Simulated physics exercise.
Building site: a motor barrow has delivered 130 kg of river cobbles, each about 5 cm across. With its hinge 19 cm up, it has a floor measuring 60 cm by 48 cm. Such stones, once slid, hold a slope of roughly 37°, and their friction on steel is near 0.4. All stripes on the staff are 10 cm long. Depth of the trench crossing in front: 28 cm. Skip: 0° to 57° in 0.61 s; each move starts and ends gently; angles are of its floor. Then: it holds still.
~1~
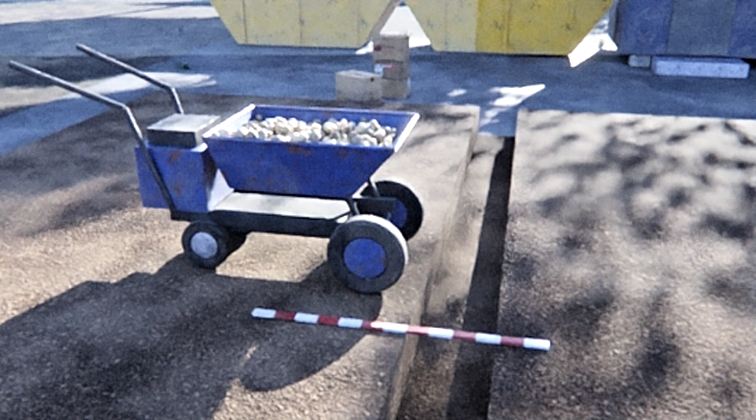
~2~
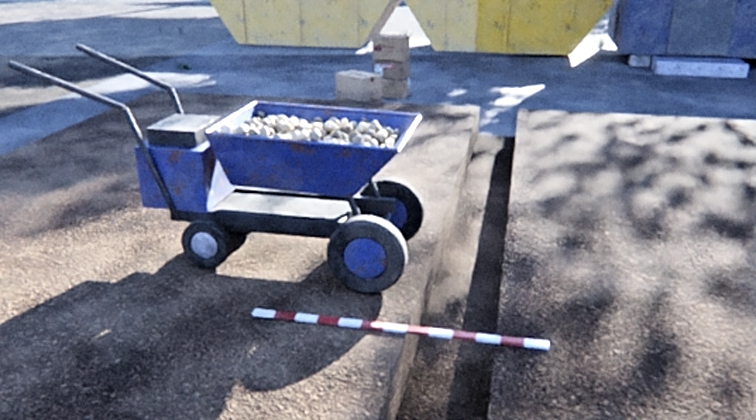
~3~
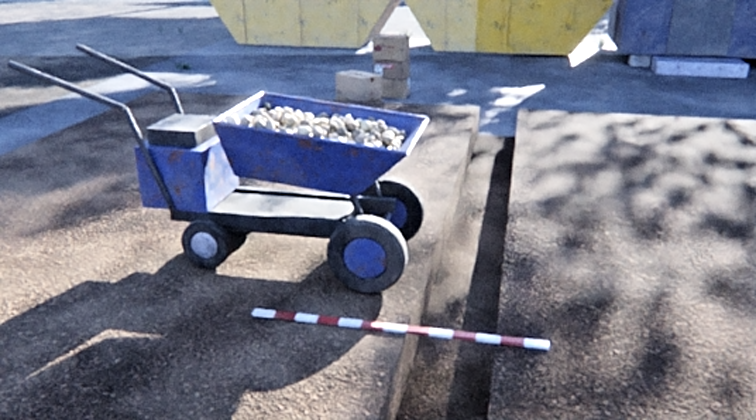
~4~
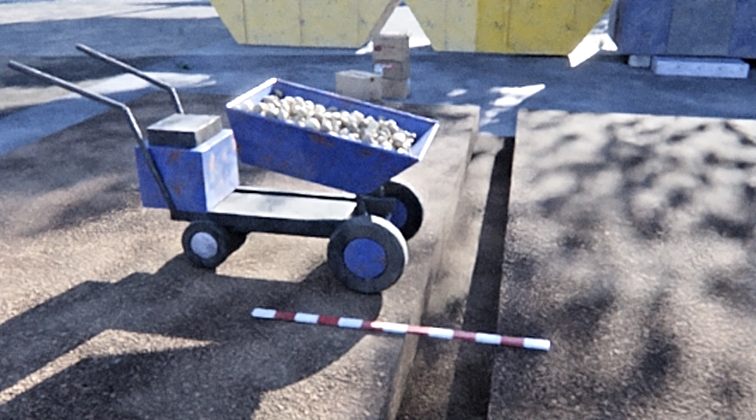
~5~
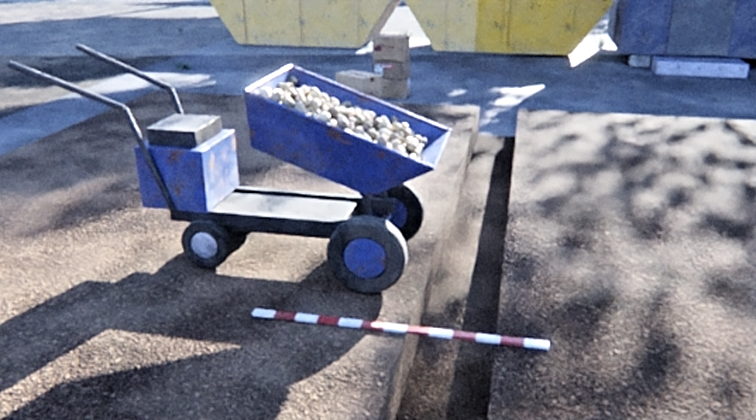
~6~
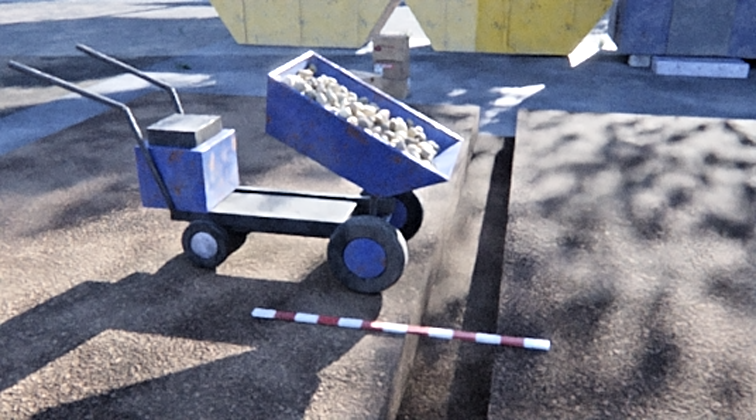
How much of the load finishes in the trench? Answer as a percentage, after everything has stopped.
Some 18 per cent of it.
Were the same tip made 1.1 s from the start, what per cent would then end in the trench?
It would be near 25 per cent.
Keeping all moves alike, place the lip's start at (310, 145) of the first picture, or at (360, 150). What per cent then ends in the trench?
Roughly 65 in a hundred from the first, 35 in a hundred from the second.
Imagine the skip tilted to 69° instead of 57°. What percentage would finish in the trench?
Trench share: Approx. 10%.
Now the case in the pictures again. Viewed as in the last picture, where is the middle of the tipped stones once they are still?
Their centre sits close to (553, 278).
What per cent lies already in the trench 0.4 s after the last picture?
Some 5 per cent.
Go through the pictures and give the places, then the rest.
The skip is at 0°, its lip at (395, 150); the top of the load is at (327, 128), in the first picture.
Lip at (398, 151), floor tilted 2°, highest stones at (314, 126), in the second picture.
The skip is at 6°, its lip at (407, 154); the top of the load is at (280, 114), in the third picture.
Lip at (419, 160), floor tilted 12°, highest stones at (286, 104), in the fourth picture.
Lip at (434, 169), floor tilted 20°, highest stones at (292, 90), in the fifth picture.
The skip is at 28°, its lip at (447, 181); the top of the load is at (309, 80), in the sixth picture.
Then, 0.2 s after the last picture the floor is at 48°, 100 % in the skip; the foremost stones are at (460, 189).
Then, 0.4 s after the last picture the floor is at 57°, 91 % in the skip, 4 % in the trench, 6 % past the trench; the foremost stones are at (530, 245).
Then, 0.8 s after the last picture the floor is at 57°, 43 % in the skip, 2 % in the trench, 55 % past the trench; the foremost stones are at (669, 302).
Then, 2.7 s after the last picture the floor is at 57°, 21 % in the skip, 18 % in the trench, 61 % past the trench; the foremost stones are past the picture's edge.
